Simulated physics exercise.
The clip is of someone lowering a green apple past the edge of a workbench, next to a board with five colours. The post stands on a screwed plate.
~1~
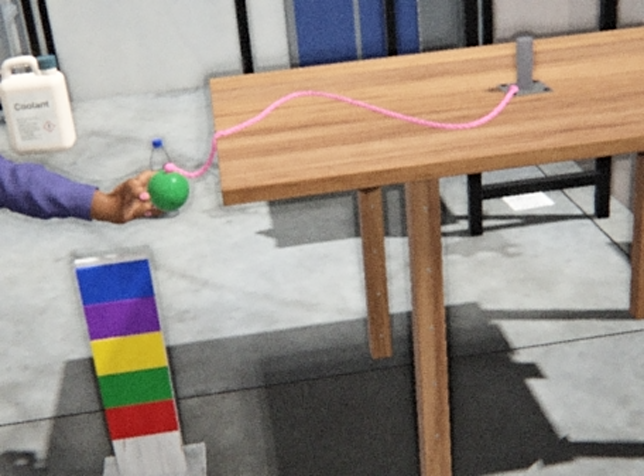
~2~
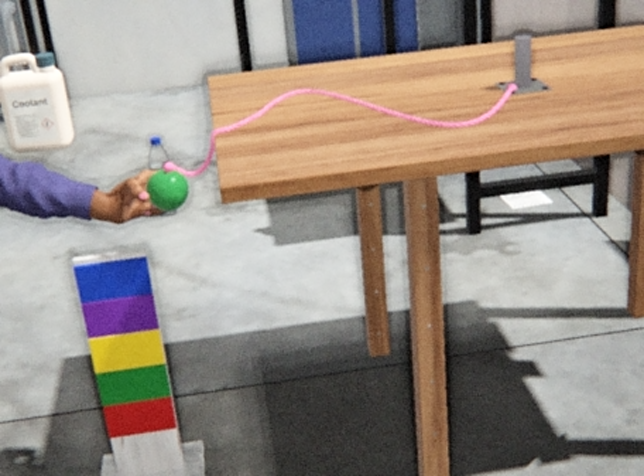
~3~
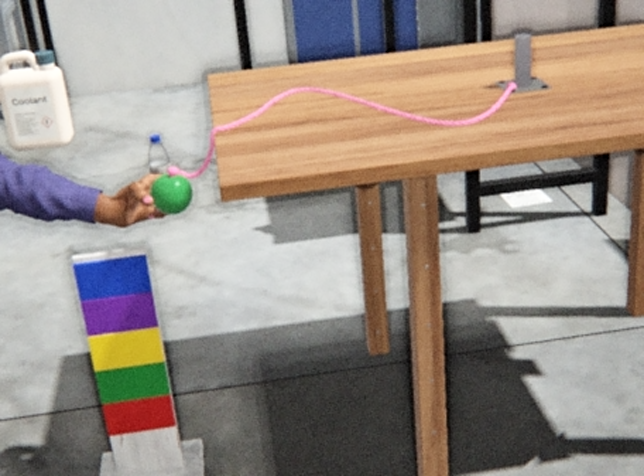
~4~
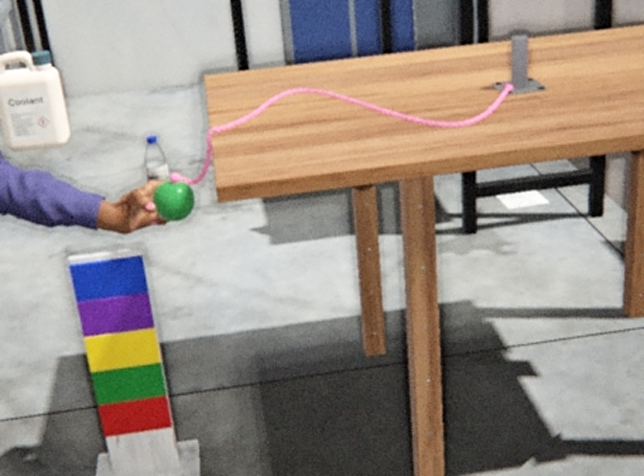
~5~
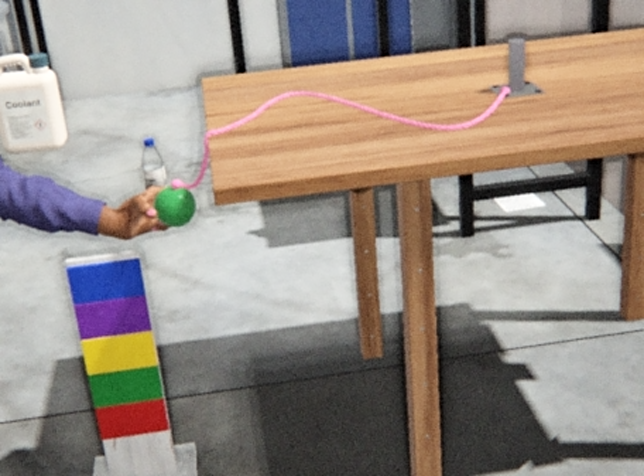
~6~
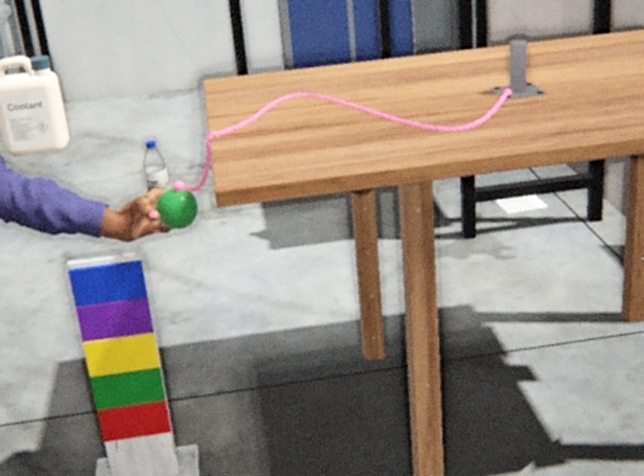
At the start, a purple-sleeved hand holds a round green object beside a wooden table, above a strip of coloured bands, with a slack pink cord running across the tabletop to a post. The hand then lowers the object very slightly, edging it rightward, while the cord stays loosely curved.
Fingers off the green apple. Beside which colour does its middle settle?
Its centre hangs level with the red band.
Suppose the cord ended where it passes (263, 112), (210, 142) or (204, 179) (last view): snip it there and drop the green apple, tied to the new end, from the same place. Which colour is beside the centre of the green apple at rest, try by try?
In that order: Blue; yellow; green.
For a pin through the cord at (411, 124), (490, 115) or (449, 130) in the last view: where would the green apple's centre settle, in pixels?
Near (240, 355), (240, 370) and (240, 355).
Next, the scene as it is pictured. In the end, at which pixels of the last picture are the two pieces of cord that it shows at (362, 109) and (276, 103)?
At (263, 132), then (219, 218).
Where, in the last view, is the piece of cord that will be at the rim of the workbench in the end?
That spot is around (331, 100).
Early on, apple near (203, 356); level with yellow.
Midway, apple near (258, 395); level with red.
Near the end, apple near (241, 403); level with red.
Finally, apple near (246, 402); level with red. Its middle rests at the red band.
